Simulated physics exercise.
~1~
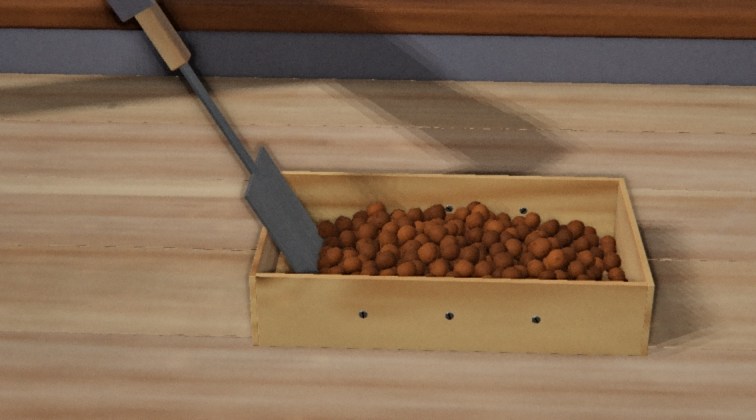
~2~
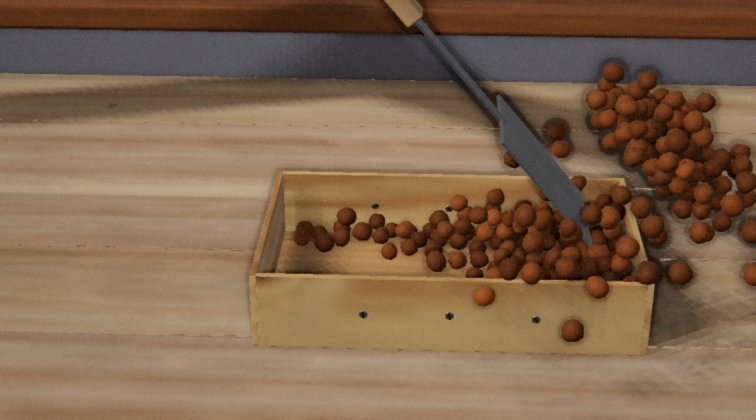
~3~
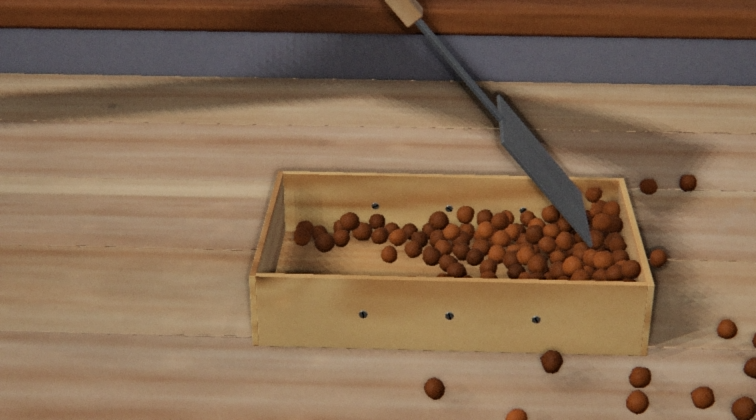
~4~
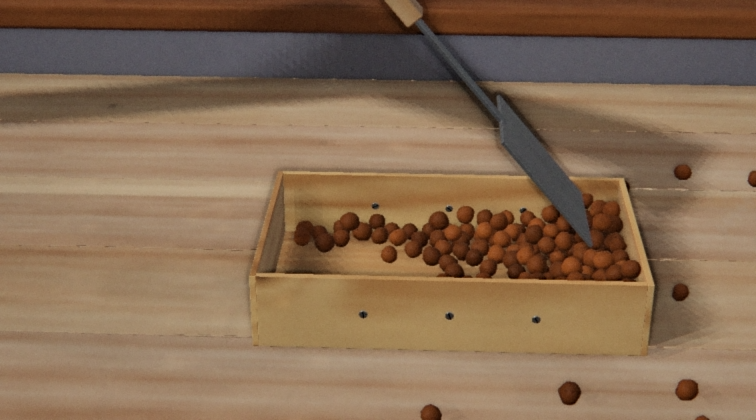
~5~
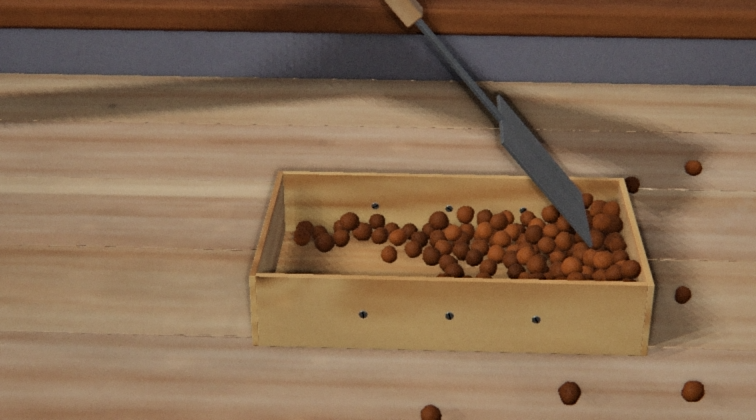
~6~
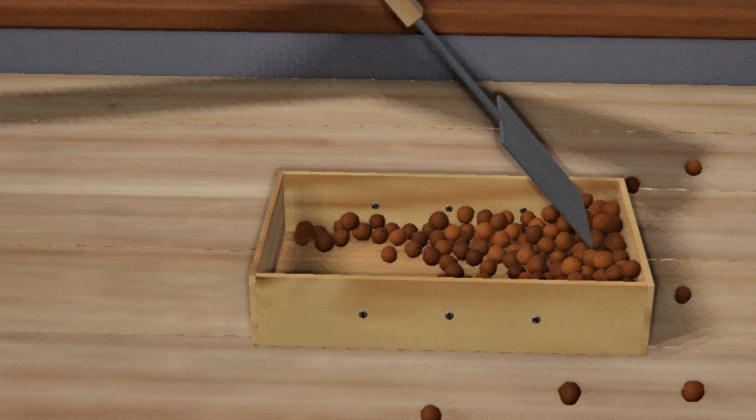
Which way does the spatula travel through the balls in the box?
It moves to the right, from the left end of the box to near the right end.
